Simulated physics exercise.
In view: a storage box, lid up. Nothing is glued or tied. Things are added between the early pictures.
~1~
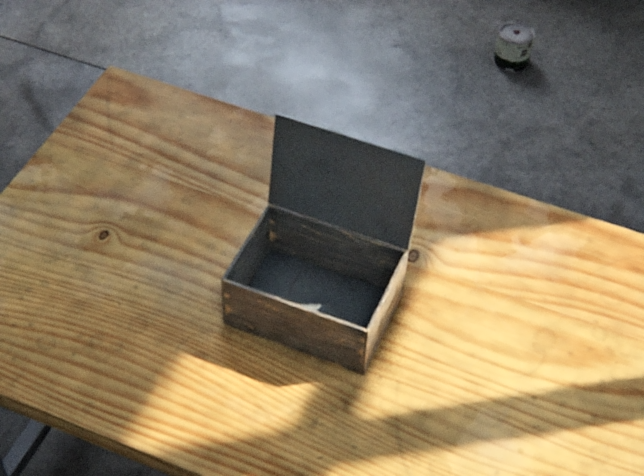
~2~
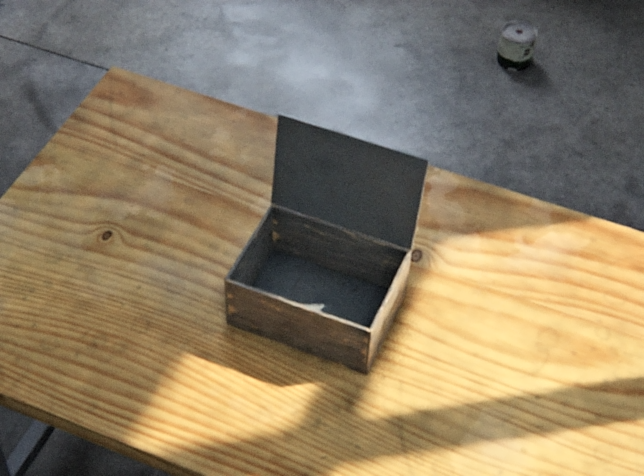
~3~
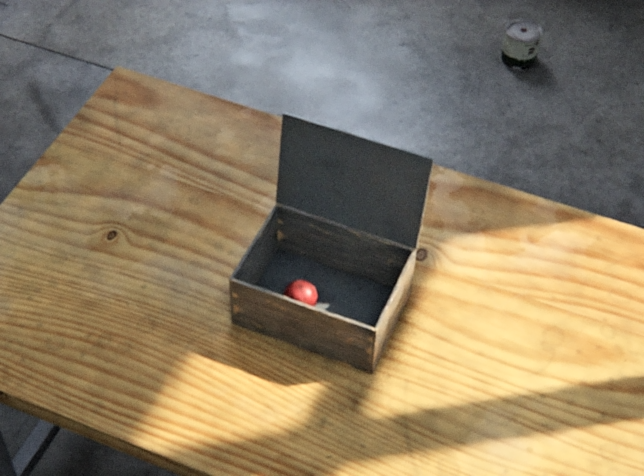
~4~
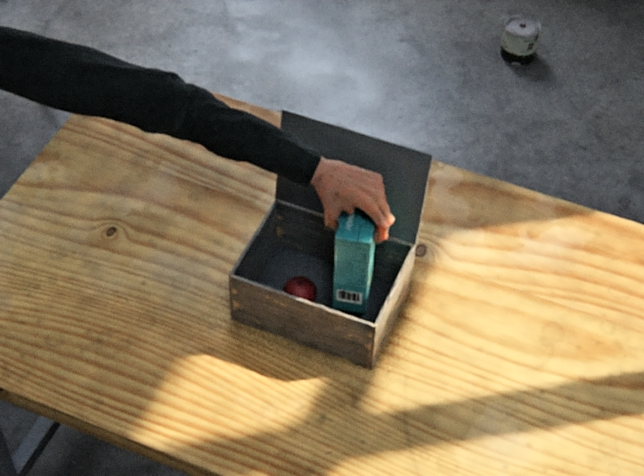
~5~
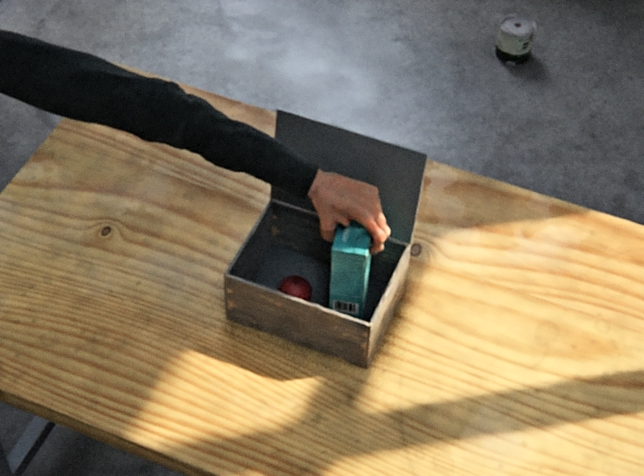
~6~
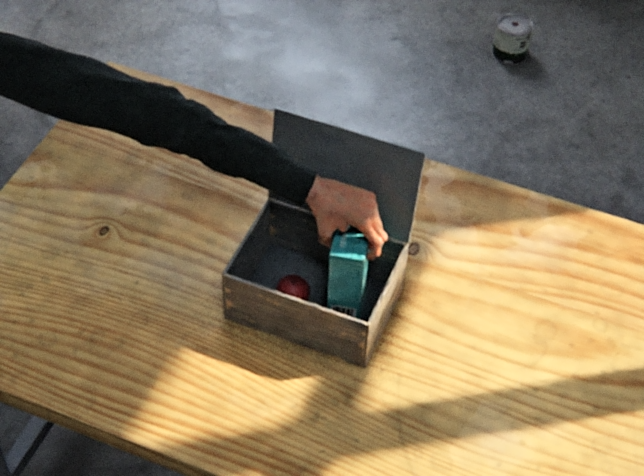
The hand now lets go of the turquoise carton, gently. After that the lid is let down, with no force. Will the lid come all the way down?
As it turns out, it will not close.
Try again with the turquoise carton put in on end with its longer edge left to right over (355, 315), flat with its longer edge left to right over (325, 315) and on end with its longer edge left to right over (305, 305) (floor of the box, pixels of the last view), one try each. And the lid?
First, it will not close; second, it stays ajar; third, it shuts flat.
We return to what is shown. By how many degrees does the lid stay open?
About 50°.
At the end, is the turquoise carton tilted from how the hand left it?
It keeps its pose.
Then, 1.20 s later than the last frame, lid starting down.
Then, 1.70 s later than the last frame, lid 58° above the rim.
Then, 3.70 s later than the last frame, lid 49° above the rim; turquoise carton moved a little near (348, 282).
When it is over, lid 48° above the rim; both as before. End places, in pixels of the last picture, turquoise carton near (347, 284).
